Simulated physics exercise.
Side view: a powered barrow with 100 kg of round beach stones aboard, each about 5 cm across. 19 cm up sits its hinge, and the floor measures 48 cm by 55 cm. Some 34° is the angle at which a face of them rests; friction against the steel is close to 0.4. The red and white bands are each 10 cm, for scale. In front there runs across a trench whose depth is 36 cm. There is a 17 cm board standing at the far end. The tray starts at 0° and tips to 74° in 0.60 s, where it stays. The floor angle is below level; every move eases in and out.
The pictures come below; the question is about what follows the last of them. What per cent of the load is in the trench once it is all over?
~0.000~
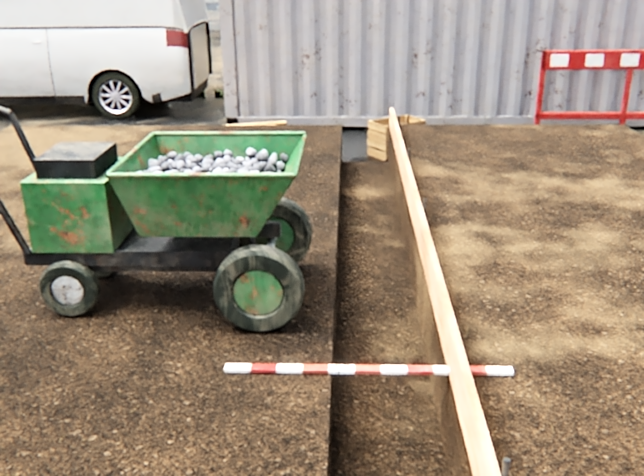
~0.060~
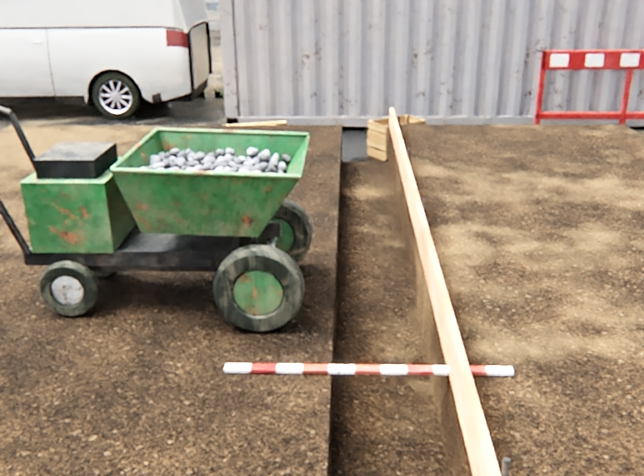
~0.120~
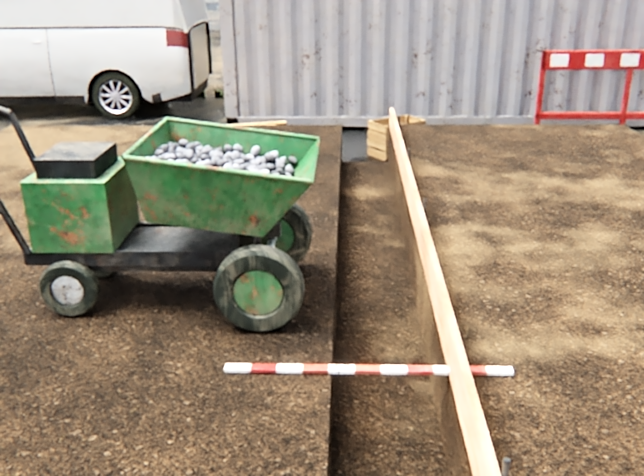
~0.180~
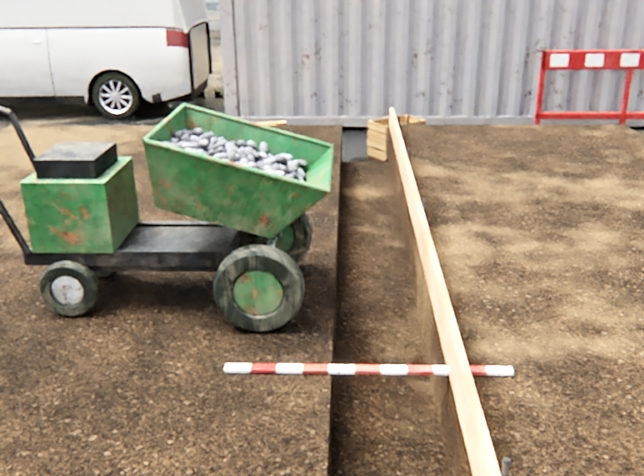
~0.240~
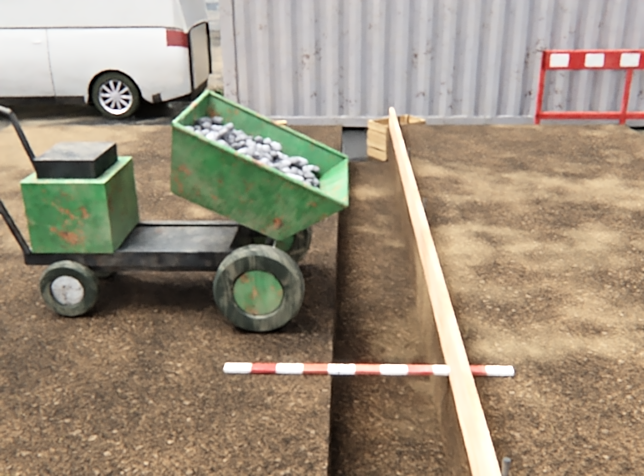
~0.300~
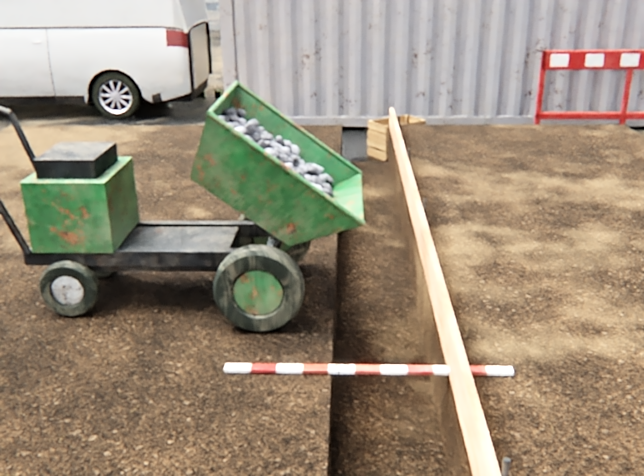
82 %.
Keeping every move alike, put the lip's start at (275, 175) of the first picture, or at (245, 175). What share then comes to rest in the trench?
Around 95% for the first place and 100% for the second.
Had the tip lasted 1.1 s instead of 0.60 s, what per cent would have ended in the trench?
Roughly 95% would finish there.
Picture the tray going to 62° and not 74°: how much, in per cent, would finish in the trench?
Trench share: Approx. 55%.
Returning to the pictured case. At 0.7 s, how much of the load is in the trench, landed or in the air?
Around 25 per cent of it.
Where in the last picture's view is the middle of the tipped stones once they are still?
Somewhere near pixel (403, 352).
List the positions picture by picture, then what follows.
In the first picture, lip at (295, 176), floor tilted 0°, highest stones at (200, 164).
In the second picture, the tray is at 2°, its lip at (299, 177); the top of the load is at (201, 162); the stones move at 0.4 m/s on average.
In the third picture, the tray is at 8°, its lip at (312, 182); the top of the load is at (182, 151); the stones move at 0.9 m/s on average.
In the fourth picture, lip at (329, 192), floor tilted 16°, highest stones at (190, 140); the stones move at 1.2 m/s on average.
In the fifth picture, the tray is at 26°, its lip at (347, 206); the top of the load is at (208, 128); the stones move at 1.4 m/s on average.
In the sixth picture, the tray is at 37°, its lip at (364, 224); the top of the load is at (231, 118); the stones move at 1.5 m/s on average.
After 0.4 s the floor is at 62°; 100 % in the tray; the foremost stones are at (369, 240).
After 0.7 s the floor is at 74°; 69 % in the tray, 26 % in the trench, 5 % past the trench; the foremost stones are at (458, 274).
After 1.0 s the floor is at 74°; 16 % in the tray, 67 % in the trench, 18 % past the trench; the foremost stones are at (610, 298).
After 3.0 s the floor is at 74°; 0 % in the tray, 82 % in the trench, 18 % past the trench; the foremost stones are past the picture's edge.
